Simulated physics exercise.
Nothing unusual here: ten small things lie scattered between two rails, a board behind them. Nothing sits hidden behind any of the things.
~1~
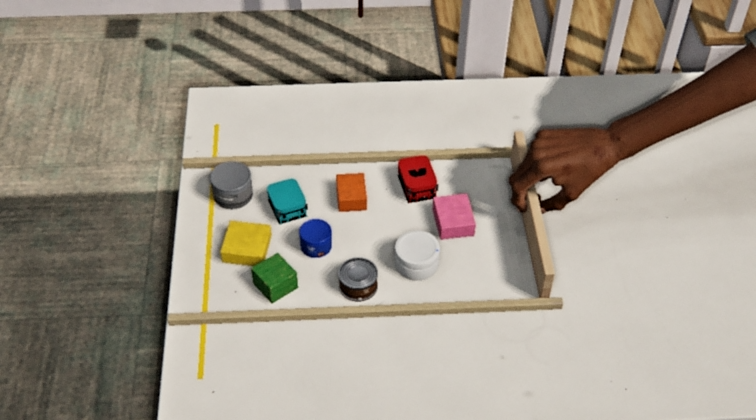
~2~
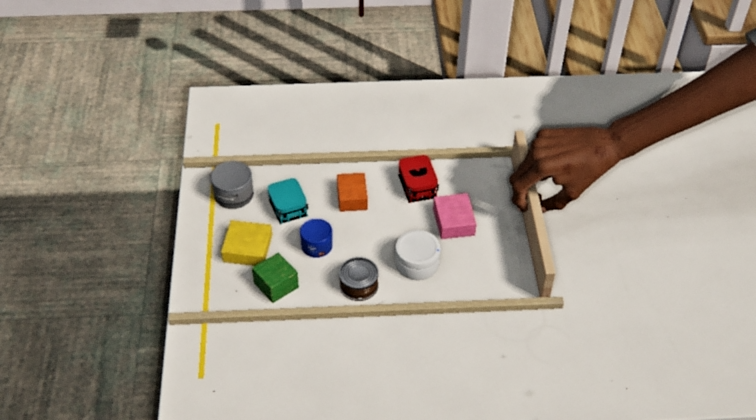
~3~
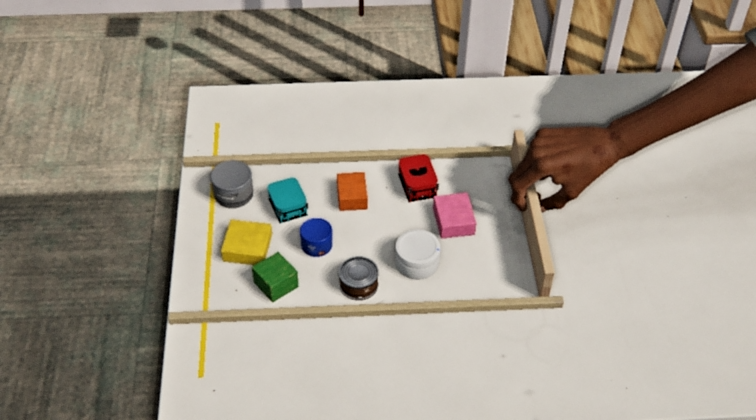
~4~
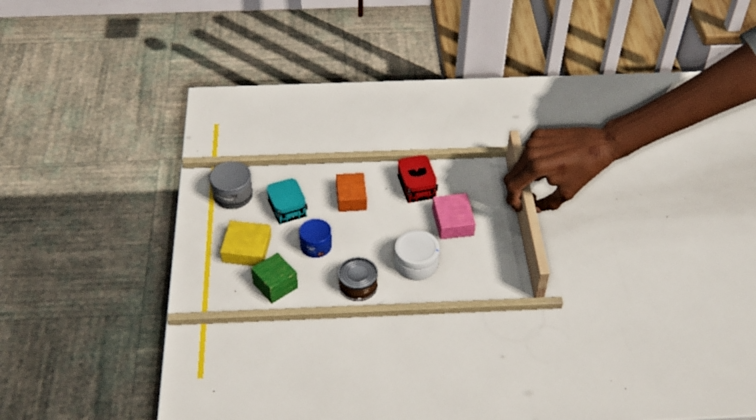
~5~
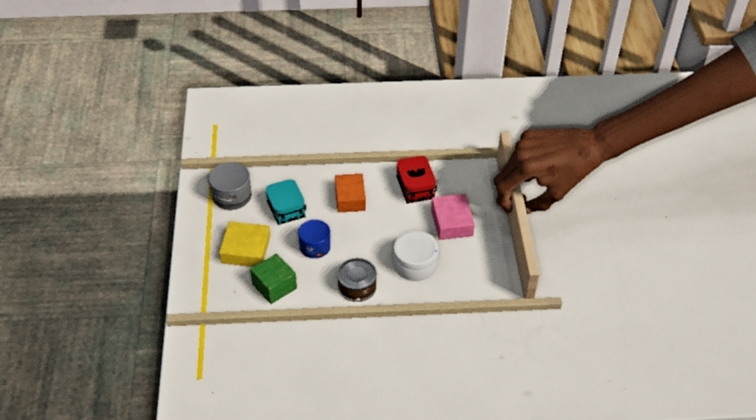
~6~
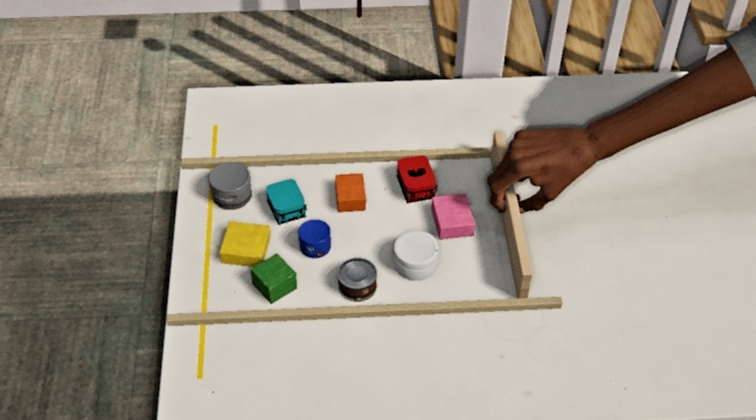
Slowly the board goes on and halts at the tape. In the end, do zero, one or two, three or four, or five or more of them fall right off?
Five or more of them do.
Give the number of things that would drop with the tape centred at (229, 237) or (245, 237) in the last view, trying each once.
Per try: 3; 3.
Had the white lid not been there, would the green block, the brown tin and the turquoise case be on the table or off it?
So: The green block goes down, the brown tin does not drop, the turquoise case goes down.
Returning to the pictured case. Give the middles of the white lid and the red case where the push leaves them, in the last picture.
In the last picture the white lid sits at (184, 260) while the red case sits at (195, 186).
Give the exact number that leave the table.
The number that fall is 6.
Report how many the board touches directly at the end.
Tally at the end: 4.
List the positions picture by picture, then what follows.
The first picture shows grey tub (232, 186); yellow block (247, 244); green block (275, 278); board (531, 212); tape (209, 238).
The second picture shows yellow block (247, 243); orange block (352, 192).
The third picture shows green block (276, 277); red case (418, 178).
The fourth picture shows grey tub (232, 186); blue tub (316, 239).
The fifth picture shows yellow block (245, 244); pink block (453, 217).
The sixth picture shows grey tub (231, 186); yellow block (246, 244); green block (274, 279); board (510, 212); tape (209, 238).
Soon after, none off yet; grey tub at rest near (231, 186); yellow block at rest near (246, 244); green block at rest near (274, 279).
After that, none off yet; grey tub displaced about its own width near (195, 185); yellow block displaced about its own width near (219, 246); green block displaced a little near (256, 278).
In the end, the number that fall off is five or more; gone, orange block, blue tub, turquoise case, green block, yellow block and grey tub.
